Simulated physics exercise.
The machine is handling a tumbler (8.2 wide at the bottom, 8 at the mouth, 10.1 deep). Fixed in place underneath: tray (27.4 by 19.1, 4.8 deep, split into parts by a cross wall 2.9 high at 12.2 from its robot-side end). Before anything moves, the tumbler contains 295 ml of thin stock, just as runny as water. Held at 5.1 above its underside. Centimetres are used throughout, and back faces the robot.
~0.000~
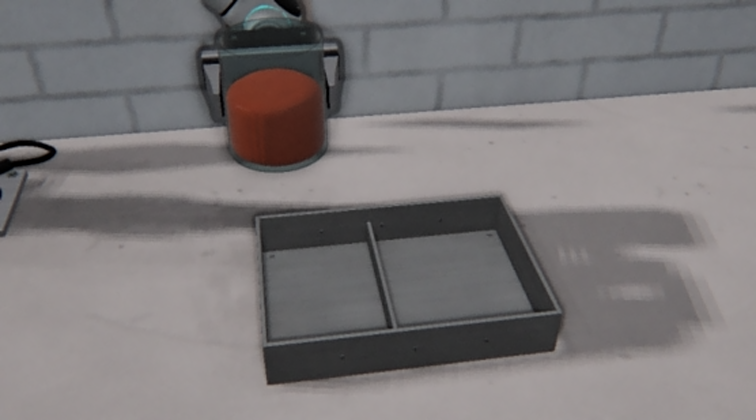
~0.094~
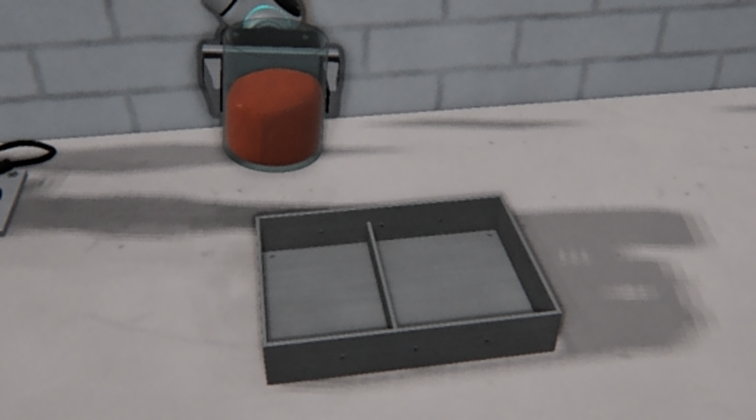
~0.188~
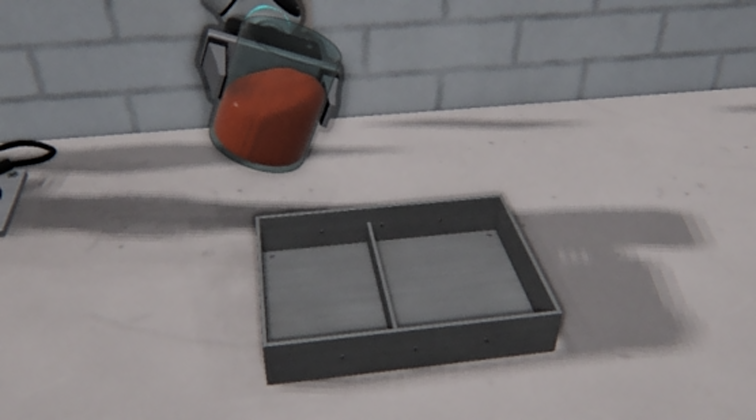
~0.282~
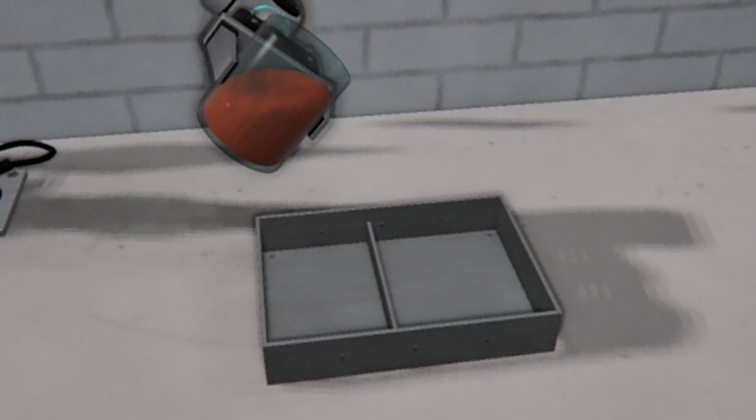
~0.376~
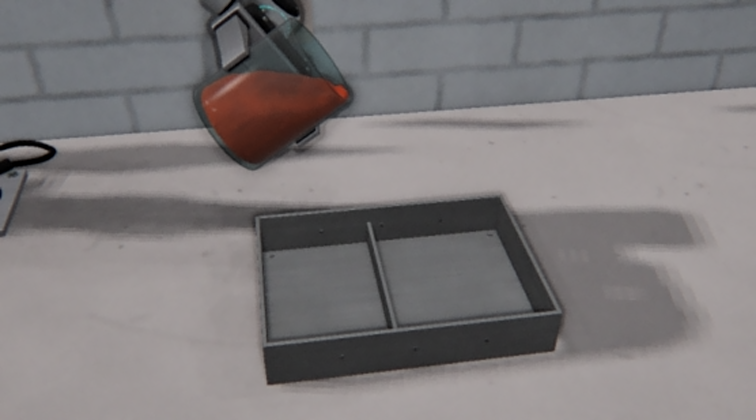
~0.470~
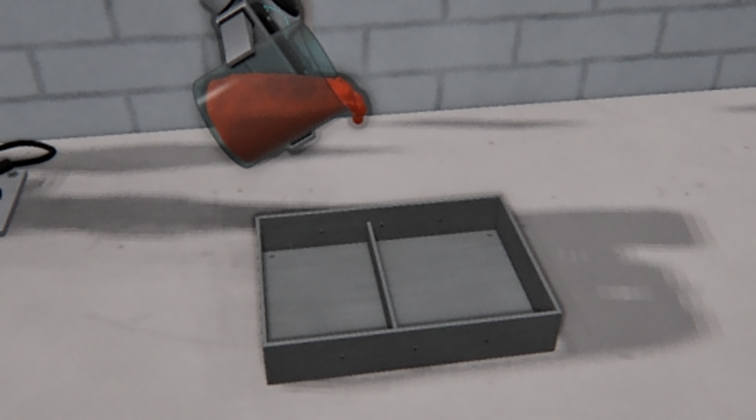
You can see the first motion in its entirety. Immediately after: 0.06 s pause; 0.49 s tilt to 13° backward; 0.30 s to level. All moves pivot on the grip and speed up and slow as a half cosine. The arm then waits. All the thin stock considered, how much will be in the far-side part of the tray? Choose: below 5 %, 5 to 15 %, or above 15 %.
5 to 15 %.
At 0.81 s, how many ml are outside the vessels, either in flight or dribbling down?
I'd guess about 5 ml.
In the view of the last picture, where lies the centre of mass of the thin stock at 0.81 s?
It sits close to pixel (285, 134).
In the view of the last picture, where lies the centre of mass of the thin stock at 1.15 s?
Near (296, 136).
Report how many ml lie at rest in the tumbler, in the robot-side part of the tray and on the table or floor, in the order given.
About 270, 0, 0 ml.
After 0.81 s, tilted 16° forward, liquid up to 26 above the table; 270 ml in the tumbler, 25 ml in the far-side part, 5 ml in the air or running down outside.
After 1.15 s, tilted 8° backward, liquid up to 26 above the table; 270 ml in the tumbler, 25 ml in the far-side part.
After 1.52 s, level, liquid up to 26 above the table; 270 ml in the tumbler, 25 ml in the far-side part.
After 2.32 s, level, liquid up to 26 above the table; 270 ml in the tumbler, 25 ml in the far-side part.
In the end, 270 ml in the tumbler, 25 ml in the far-side part. That is 8 % in the far-side part of the tray.
